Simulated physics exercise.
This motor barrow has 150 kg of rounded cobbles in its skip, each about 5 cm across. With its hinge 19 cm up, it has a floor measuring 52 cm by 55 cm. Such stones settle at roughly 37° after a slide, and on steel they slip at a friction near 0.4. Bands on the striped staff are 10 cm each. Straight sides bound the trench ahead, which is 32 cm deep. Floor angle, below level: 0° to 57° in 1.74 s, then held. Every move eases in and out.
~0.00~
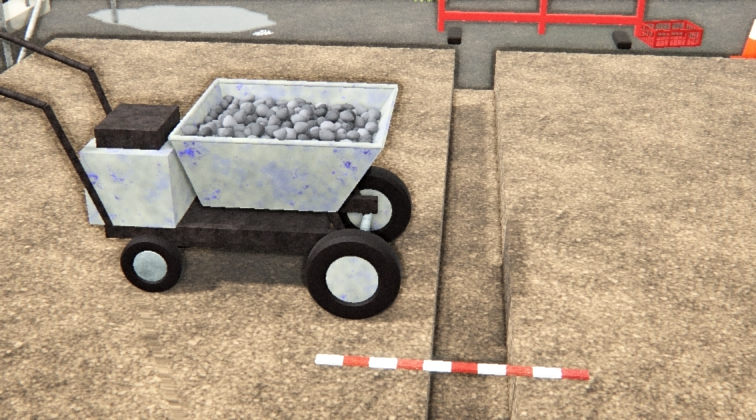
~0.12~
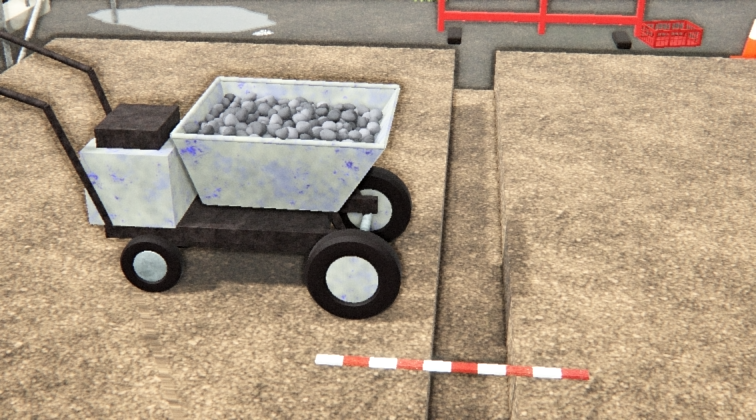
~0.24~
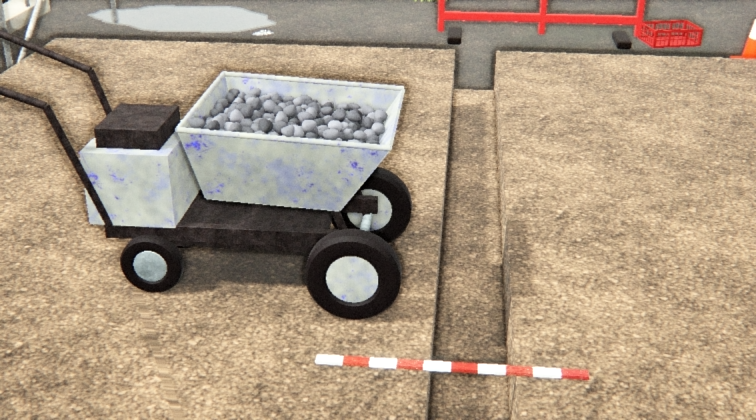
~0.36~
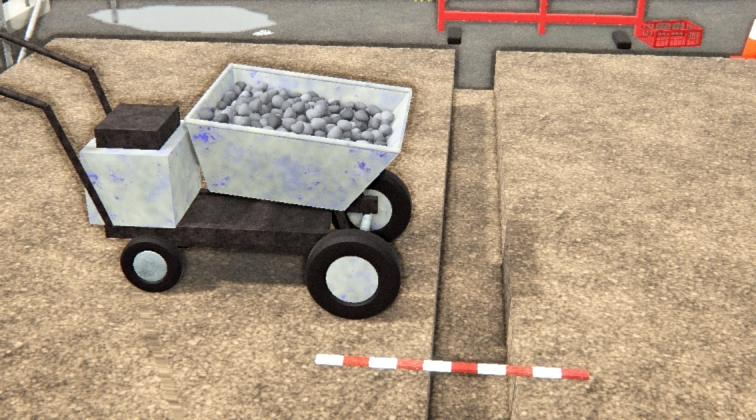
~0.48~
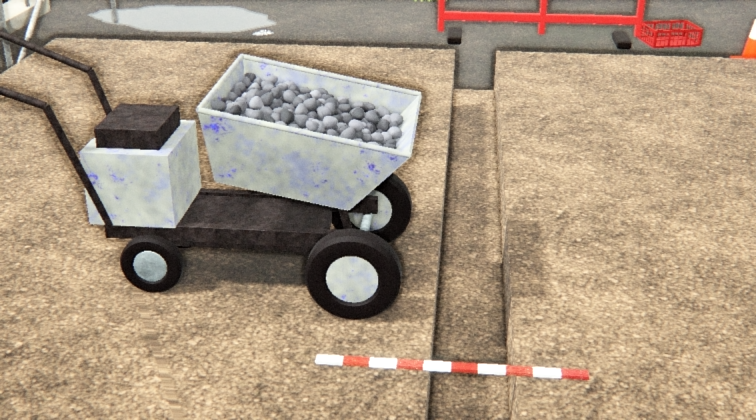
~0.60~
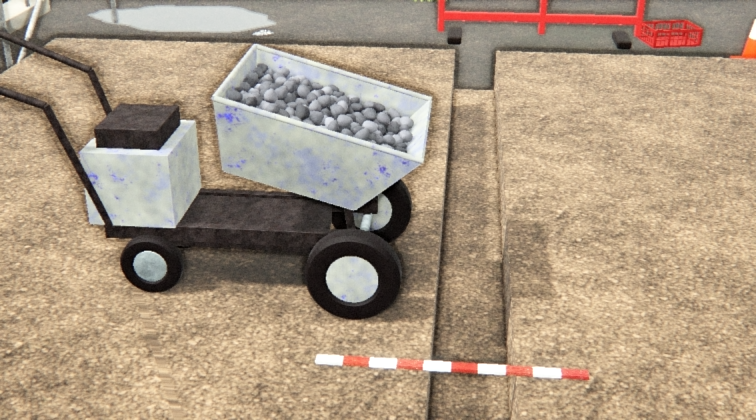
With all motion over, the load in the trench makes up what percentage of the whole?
It makes up about 14 percent of the whole load.
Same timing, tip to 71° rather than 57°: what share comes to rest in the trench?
It comes out at about 40 percent.
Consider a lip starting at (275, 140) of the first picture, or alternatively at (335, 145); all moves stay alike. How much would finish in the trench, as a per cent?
The first start gives about 30 per cent, the second about 35.
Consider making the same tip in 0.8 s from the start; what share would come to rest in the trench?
I'd put it at roughly 10 per cent.
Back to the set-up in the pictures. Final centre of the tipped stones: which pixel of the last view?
The resting stones are centred at roughly (536, 285).
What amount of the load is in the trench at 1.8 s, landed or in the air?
About 5 per cent by then.
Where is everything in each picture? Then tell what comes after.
In the first picture, the skip is at 0°, its lip at (382, 146); the top of the load is at (302, 114).
The second picture shows lip at (384, 147), floor tilted 1°, highest stones at (296, 114); the stones move at 0.1 m/s on average.
In the third picture, the skip is at 3°, its lip at (390, 148); the top of the load is at (295, 112); the stones move at 0.2 m/s on average.
In the fourth picture, the skip is at 6°, its lip at (399, 151); the top of the load is at (263, 104); the stones move at 0.3 m/s on average.
The fifth picture shows lip at (410, 155), floor tilted 11°, highest stones at (262, 94); the stones move at 0.4 m/s on average.
In the sixth picture, the skip is at 16°, its lip at (422, 161); the top of the load is at (262, 83); the stones move at 0.4 m/s on average.
After 1.3 s the floor is at 48°; 100 % in the skip; the foremost stones are at (478, 195).
After 1.8 s the floor is at 57°; 87 % in the skip, 4 % in the trench, 10 % past the trench; the foremost stones are at (577, 303).
After 2.2 s the floor is at 57°; 73 % in the skip, 4 % in the trench, 23 % past the trench; the foremost stones are at (647, 296).
After 4.1 s the floor is at 57°; 58 % in the skip, 14 % in the trench, 28 % past the trench; the foremost stones are at (724, 318).
